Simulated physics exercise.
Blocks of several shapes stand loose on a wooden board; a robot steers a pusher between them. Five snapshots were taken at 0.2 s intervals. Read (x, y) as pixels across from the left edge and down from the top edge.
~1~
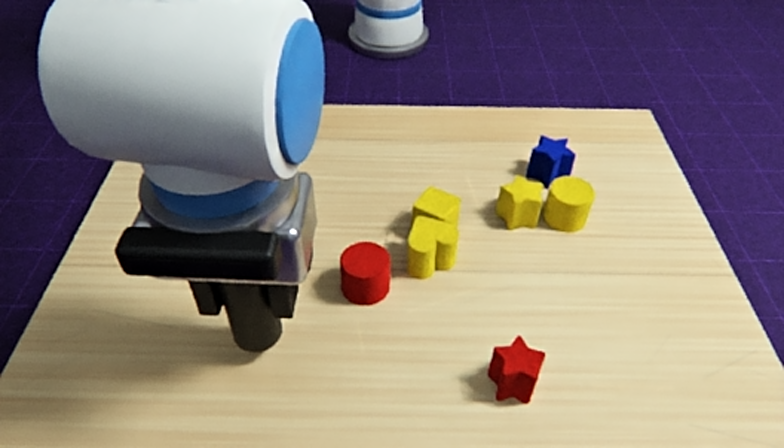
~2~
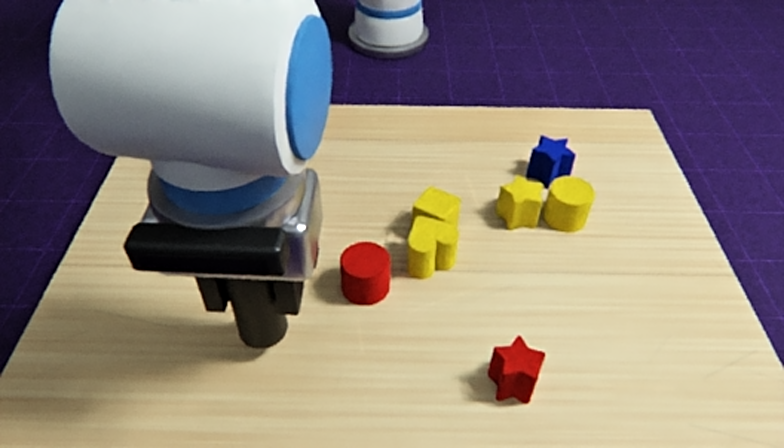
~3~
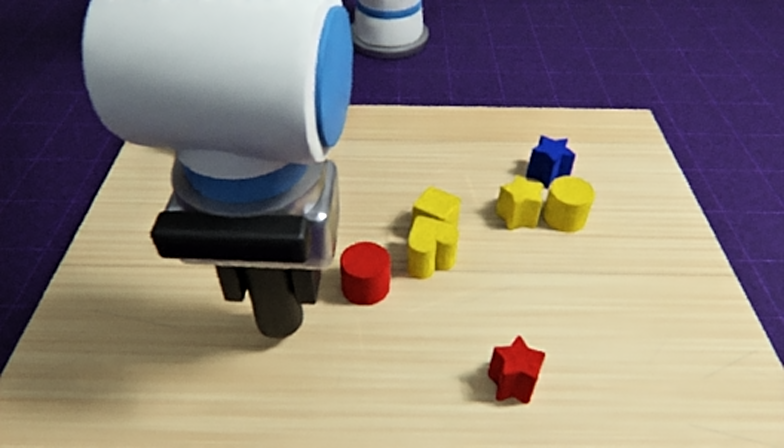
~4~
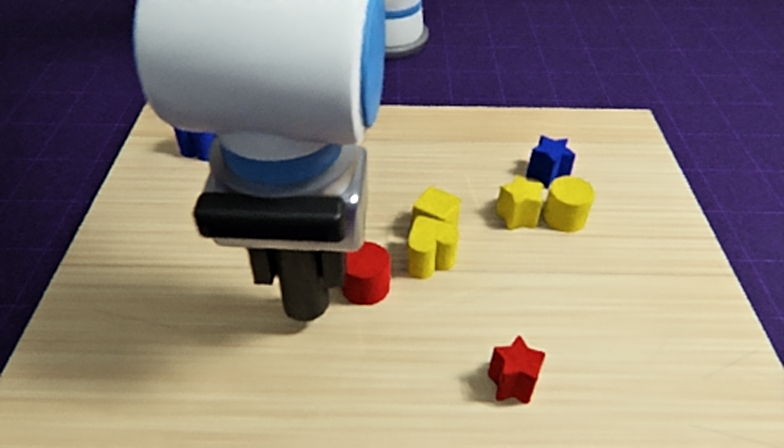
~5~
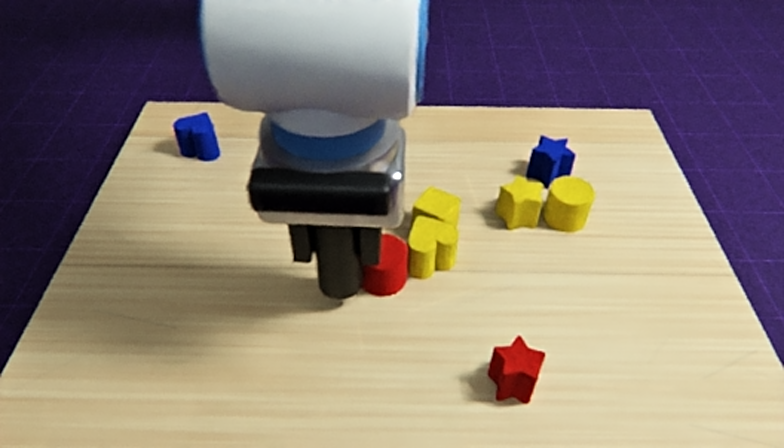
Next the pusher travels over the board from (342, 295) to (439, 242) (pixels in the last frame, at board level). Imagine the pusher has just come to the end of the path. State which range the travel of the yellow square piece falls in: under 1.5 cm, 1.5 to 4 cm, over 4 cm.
The yellow square piece ends up a moderate distance away, 1.5 to 4 cm.
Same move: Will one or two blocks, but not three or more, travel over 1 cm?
No - that is not the case.
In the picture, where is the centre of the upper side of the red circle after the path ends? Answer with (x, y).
Just about (486, 226).
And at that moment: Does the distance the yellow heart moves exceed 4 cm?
Yes, I think so.
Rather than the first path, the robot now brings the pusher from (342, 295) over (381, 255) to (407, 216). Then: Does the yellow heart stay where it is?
That would be a no.
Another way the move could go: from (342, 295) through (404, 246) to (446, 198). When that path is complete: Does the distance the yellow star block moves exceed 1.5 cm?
That would be a no.
The first path, step by step. One third of the way, pusher at (377, 263); red circle at (423, 240); yellow heart at (463, 229), turned 40° anticlockwise.
Two thirds of the way, pusher at (410, 246); red circle at (457, 231); yellow heart at (498, 224), turned 35° anticlockwise; yellow square piece at (439, 198), turned 15° anticlockwise.
At the end, pusher at (441, 230); red circle at (486, 226); yellow heart at (528, 222), turned 30° anticlockwise; yellow square piece at (452, 188), turned 30° anticlockwise; yellow star block in place.
